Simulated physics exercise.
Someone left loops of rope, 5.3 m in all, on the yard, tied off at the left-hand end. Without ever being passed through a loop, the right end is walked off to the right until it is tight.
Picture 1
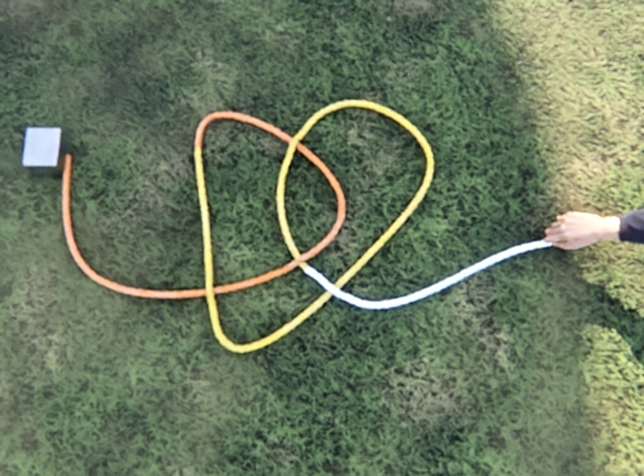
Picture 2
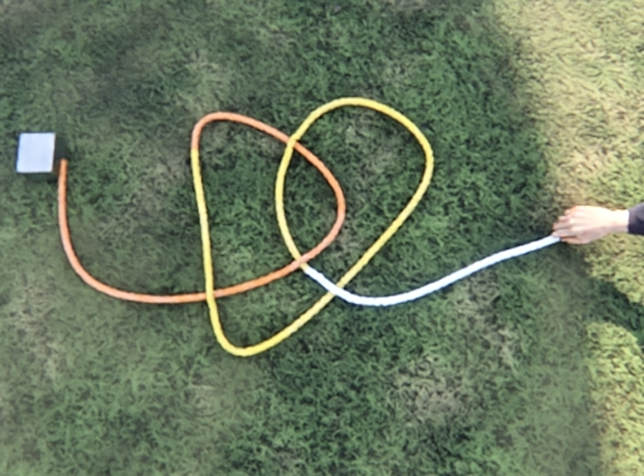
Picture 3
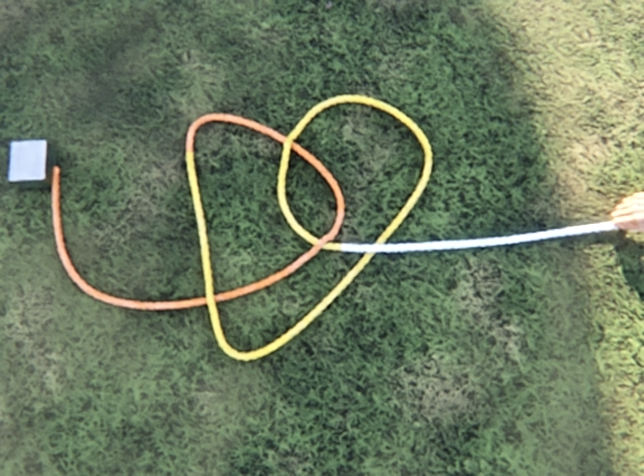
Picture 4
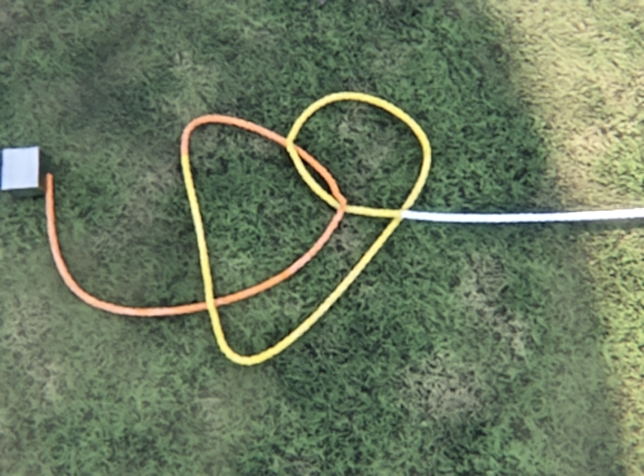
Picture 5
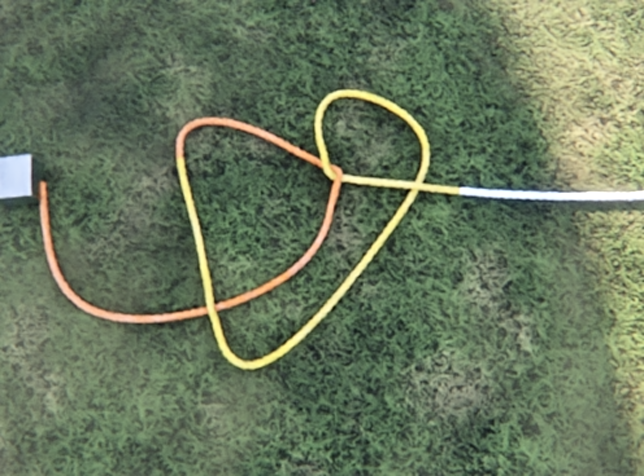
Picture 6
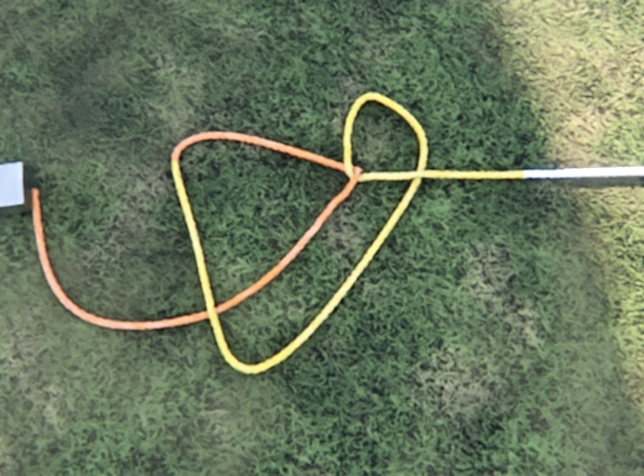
On the grass, a hand pulls the looped rope's white end right, shrinking one loop.
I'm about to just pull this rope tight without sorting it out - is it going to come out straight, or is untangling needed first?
It will end in a knot.
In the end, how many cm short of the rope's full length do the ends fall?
Measured value: Around 35 cm.
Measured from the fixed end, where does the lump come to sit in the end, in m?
About 1.8 m along.
Next, the ends are 3.1 m apart, loops still 50 cm across.
Then, the ends are 3.9 m apart, loops still 14 cm across.
After that, the ends are 4.8 m apart, loops still 11 cm across.
Later, the ends are 5.0 m apart, loops still 6 cm across.
At the end, the ends are 5.0 m apart, with a tight lump 1.8 m from the fixed end.
